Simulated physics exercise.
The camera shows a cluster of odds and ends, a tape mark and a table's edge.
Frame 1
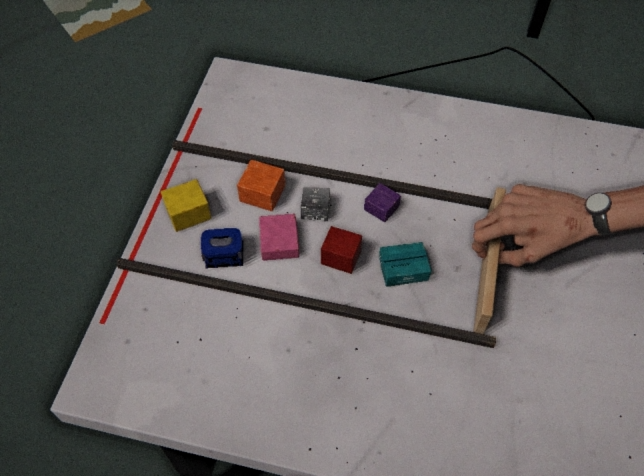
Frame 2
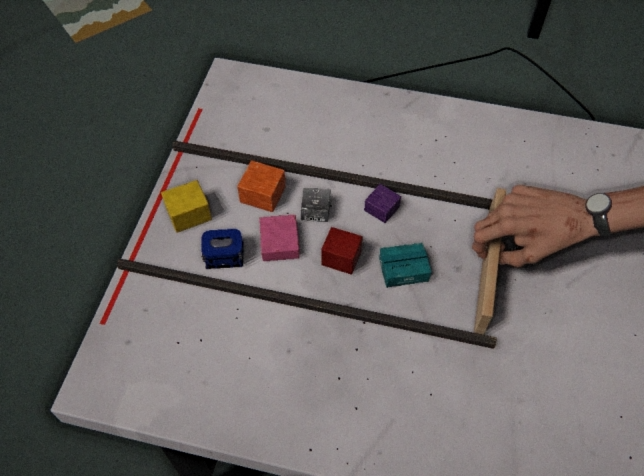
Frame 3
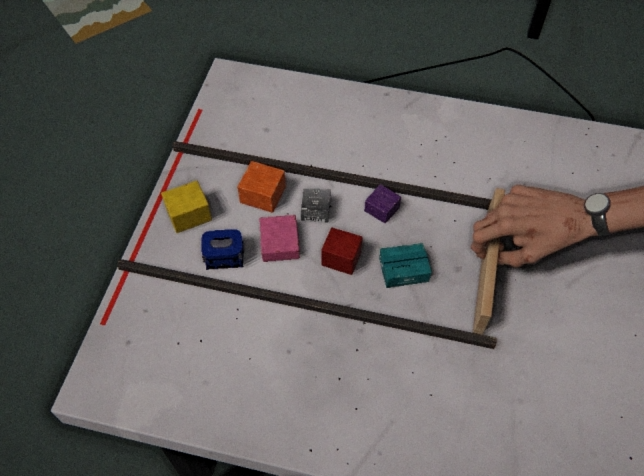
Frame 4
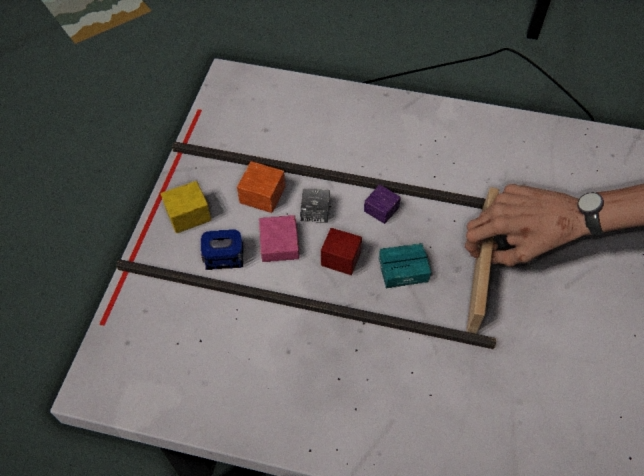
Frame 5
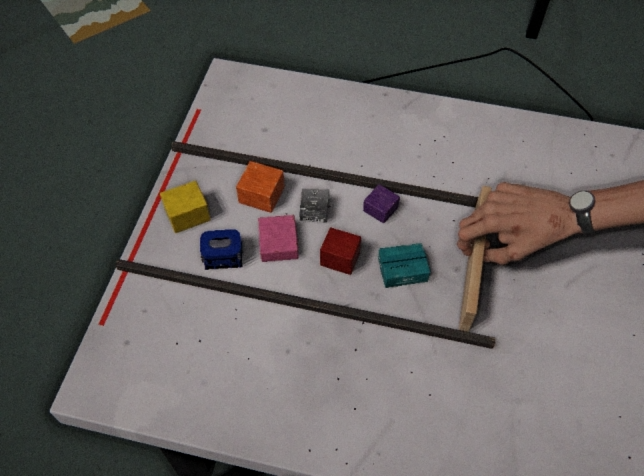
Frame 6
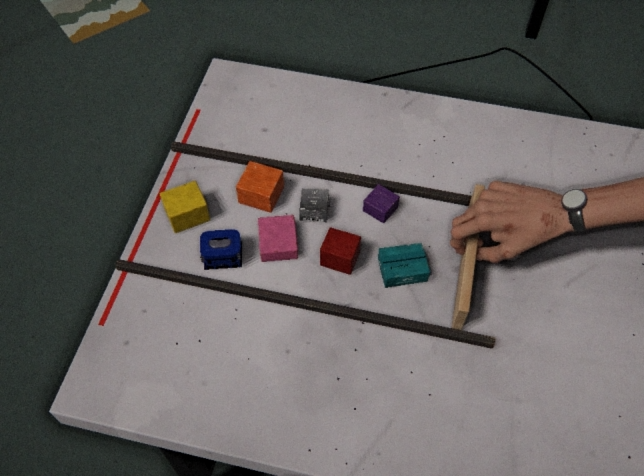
A hand wearing a watch slides a wooden board a short way left between two dark rails on a pale, speckled tabletop, seen from above at an angle by a still camera. Between the rails lie yellow, orange, grey and purple blocks above a blue case and pink, red and teal blocks, with red tape at left. The board first rests, then creeps leftward, touching none of them, and they stay in place.
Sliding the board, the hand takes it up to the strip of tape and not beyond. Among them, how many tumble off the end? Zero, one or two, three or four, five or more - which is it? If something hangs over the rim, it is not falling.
There will be five or more losses over the edge.
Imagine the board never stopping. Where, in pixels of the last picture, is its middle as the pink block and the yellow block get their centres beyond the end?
Roughly (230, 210); roughly (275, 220).
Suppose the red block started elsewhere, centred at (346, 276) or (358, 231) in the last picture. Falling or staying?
First place, it is gone; second place, it is gone.
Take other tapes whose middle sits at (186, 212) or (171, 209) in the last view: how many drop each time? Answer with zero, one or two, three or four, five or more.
In order: Three or four; more than four.
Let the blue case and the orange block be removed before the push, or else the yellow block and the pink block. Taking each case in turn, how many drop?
First 6, then 6.
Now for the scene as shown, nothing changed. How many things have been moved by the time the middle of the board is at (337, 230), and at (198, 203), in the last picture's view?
I count 6 first and 8 after.
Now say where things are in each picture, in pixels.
Yellow block (187, 206); blue case (223, 248); orange block (262, 186); board (490, 259); tape (156, 204), in the first frame.
Blue case (223, 249); pink block (279, 238), in the second frame.
Orange block (262, 187); red block (342, 251), in the third frame.
Yellow block (186, 207); board (483, 258), in the fourth frame.
Blue case (222, 249); purple block (381, 204), in the fifth frame.
Yellow block (185, 207); blue case (222, 249); orange block (260, 187); board (469, 255); tape (155, 206), in the sixth frame.
Soon after, none off yet; yellow block at rest near (185, 207); blue case at rest near (222, 249); orange block at rest near (260, 187).
After that, none off yet; yellow block displaced about its own width near (154, 199); blue case displaced about its own width near (185, 249); orange block displaced about its own width near (225, 180).
And then, two off so far; yellow block off the edge near (224, 315); blue case displaced about its own width near (175, 250); orange block displaced well along near (151, 166).
In the end, the number that fall off is five or more; gone, turquoise box, purple block, red block, grey box, pink block, orange block, blue case and yellow block.
